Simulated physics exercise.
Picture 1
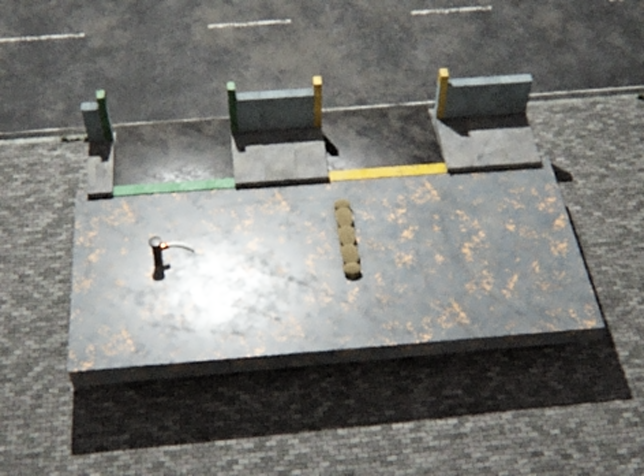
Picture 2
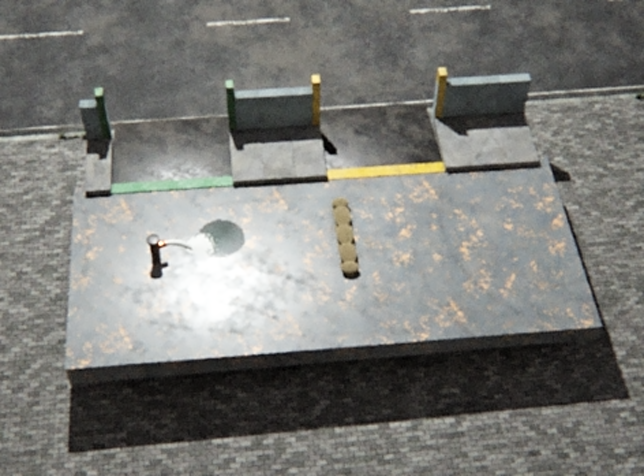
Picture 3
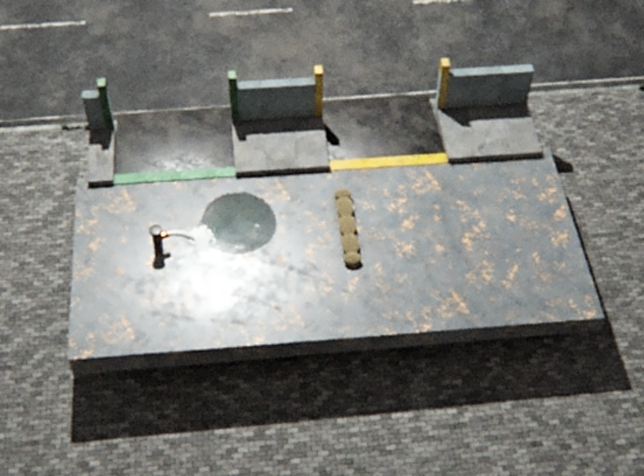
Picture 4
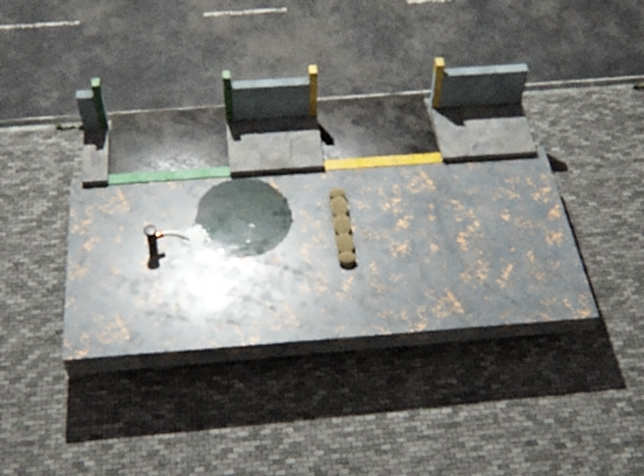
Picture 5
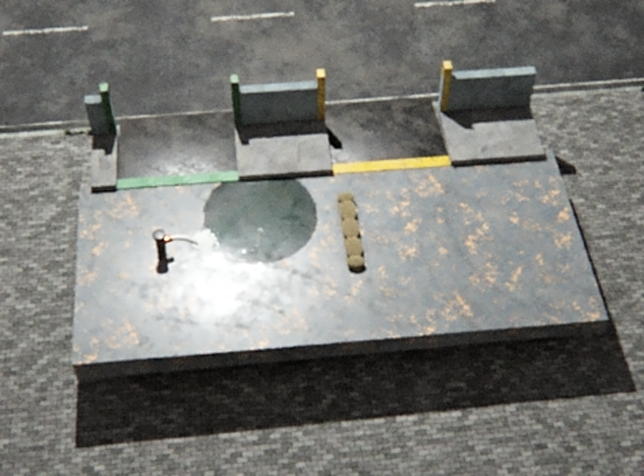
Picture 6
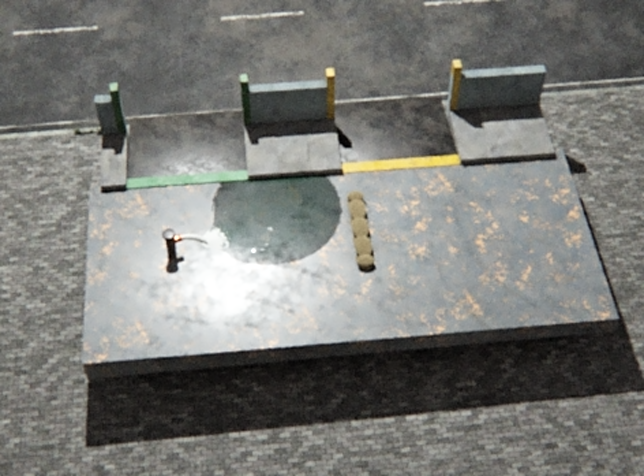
Water jets from a small hydrant and spreads into a widening round puddle toward the sandbags.
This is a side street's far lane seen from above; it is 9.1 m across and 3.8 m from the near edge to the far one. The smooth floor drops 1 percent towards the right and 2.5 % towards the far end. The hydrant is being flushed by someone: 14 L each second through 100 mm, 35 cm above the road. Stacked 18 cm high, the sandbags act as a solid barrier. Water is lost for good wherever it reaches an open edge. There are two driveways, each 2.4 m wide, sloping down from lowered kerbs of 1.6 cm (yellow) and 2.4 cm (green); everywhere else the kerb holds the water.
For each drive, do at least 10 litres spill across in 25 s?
At the end, my guess is the yellow drive crosses the threshold; my guess is the green drive stays shy of the threshold.
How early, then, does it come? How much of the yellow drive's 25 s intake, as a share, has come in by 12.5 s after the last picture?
40 percent, roughly.
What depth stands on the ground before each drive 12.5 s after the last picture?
Reading (cm) - yellow: 2.5; green: 1.5.
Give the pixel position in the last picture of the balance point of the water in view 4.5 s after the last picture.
The water is centred close to (311, 199).
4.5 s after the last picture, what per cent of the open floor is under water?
Wet share: Near 20 %.
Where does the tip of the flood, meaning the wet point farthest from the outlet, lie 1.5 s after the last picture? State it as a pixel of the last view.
In the last view, it's close to (374, 171).
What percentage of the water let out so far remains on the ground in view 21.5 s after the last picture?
60 %.
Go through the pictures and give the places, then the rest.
In the first frame, the jet has just started at (177, 244); the ground is still dry.
In the second frame, the jet leaves at (175, 242); the sheet reaches (239, 229), 1.6 m away, and wets 0.6 m2.
In the third frame, the jet leaves at (178, 232); the sheet reaches (269, 209), 2.2 m away, and wets 1.7 m2.
In the fourth frame, from the spout at (172, 232) the water has spread over 2.8 m2; its tip is at (281, 196), and it is 1.0 cm deep on average.
In the fifth frame, from the spout at (181, 237) the water has spread over 3.7 m2; its tip is at (307, 194), and it is 1.0 cm deep on average.
In the sixth frame, from the spout at (191, 236) the water has spread over 4.4 m2; its tip is at (323, 175), and it is 1.0 cm deep on average.
Then, 1.5 s after the last picture water covers 15 % of the floor and is deepest (5 cm) near (215, 239); yellow drive not reached, green drive not reached.
Then, 4.5 s after the last picture water covers 20 % of the floor and is deepest (5 cm) near (215, 239); yellow drive 2.1 cm at the lowered kerb, 2 L in, green drive 0.81 cm at the lowered kerb, 0 L in.
Then, 8.5 s after the last picture water covers 25 % of the floor and is deepest (5 cm) near (215, 239); yellow drive 2.5 cm at the lowered kerb, 12 L in, green drive 1.2 cm at the lowered kerb, 0 L in.
Then, 12.5 s after the last picture water covers 25 % of the floor and is deepest (5 cm) near (320, 175); yellow drive 2.6 cm at the lowered kerb, 27 L in, green drive 1.6 cm at the lowered kerb, 0 L in.
Then, 21.5 s after the last picture water covers 30 % of the floor and is deepest (5 cm) near (320, 175); yellow drive 2.6 cm at the lowered kerb, 65 L in, green drive 2.2 cm at the lowered kerb, 2 L in.
